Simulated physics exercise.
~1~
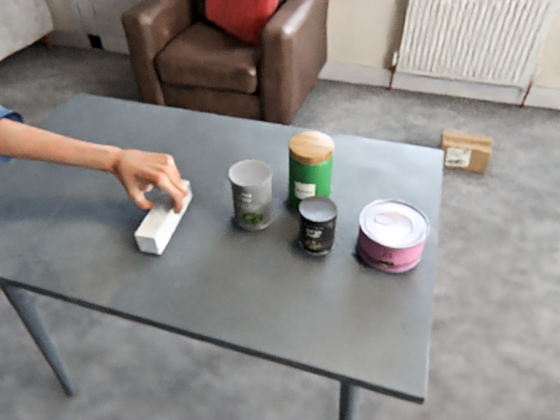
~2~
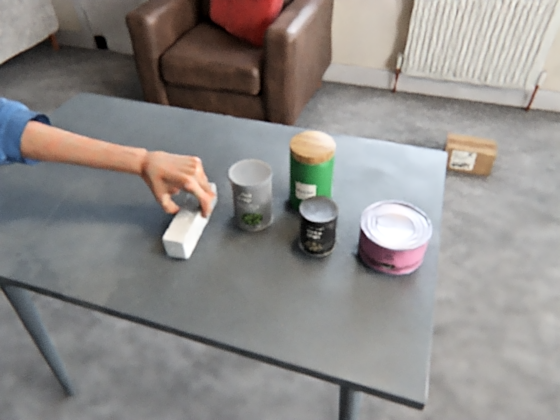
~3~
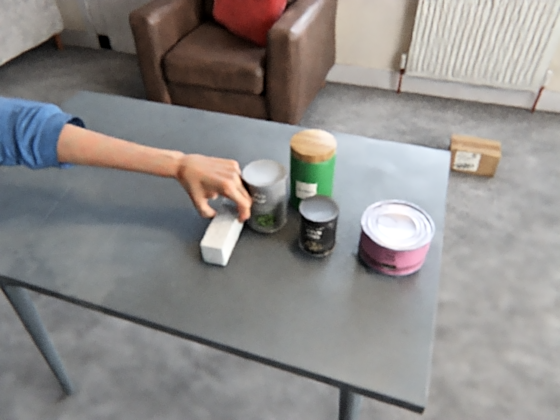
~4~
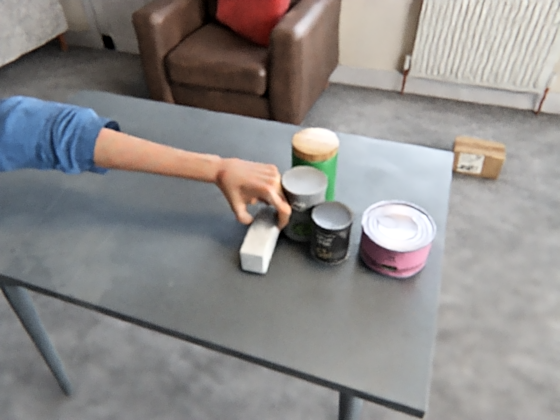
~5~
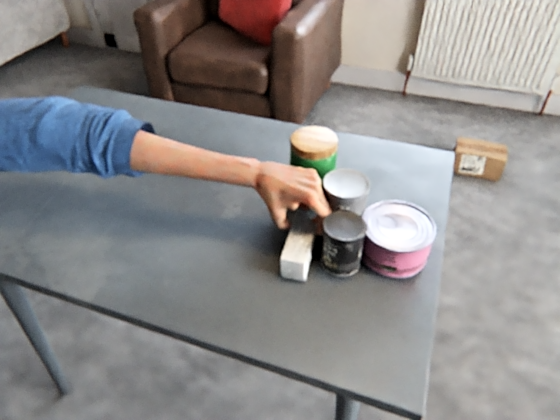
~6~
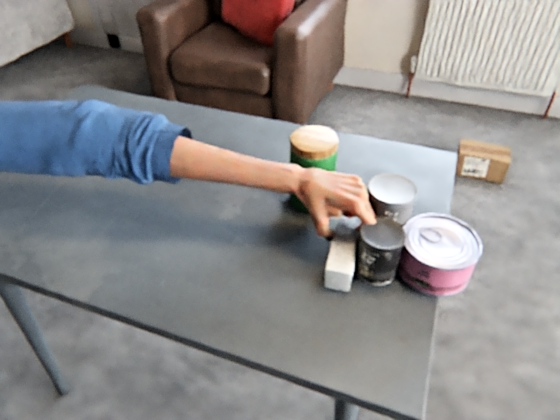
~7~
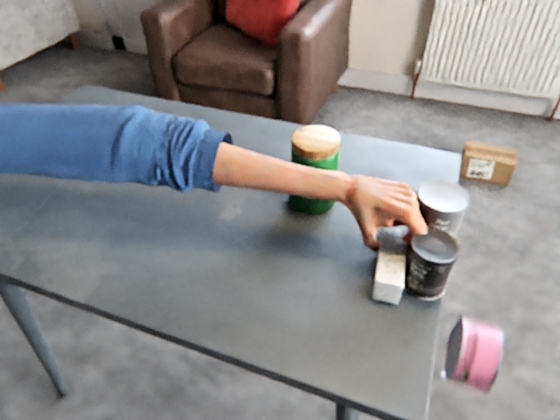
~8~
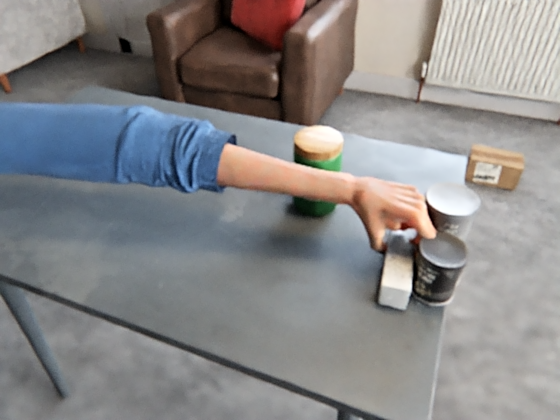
On a grey table near an armchair, a hand slid a white block to the right, pushing a grey tin and a black tin into a pink tub, which fell off the edge; both tins ended upright near the edge, while the green jar stayed put.
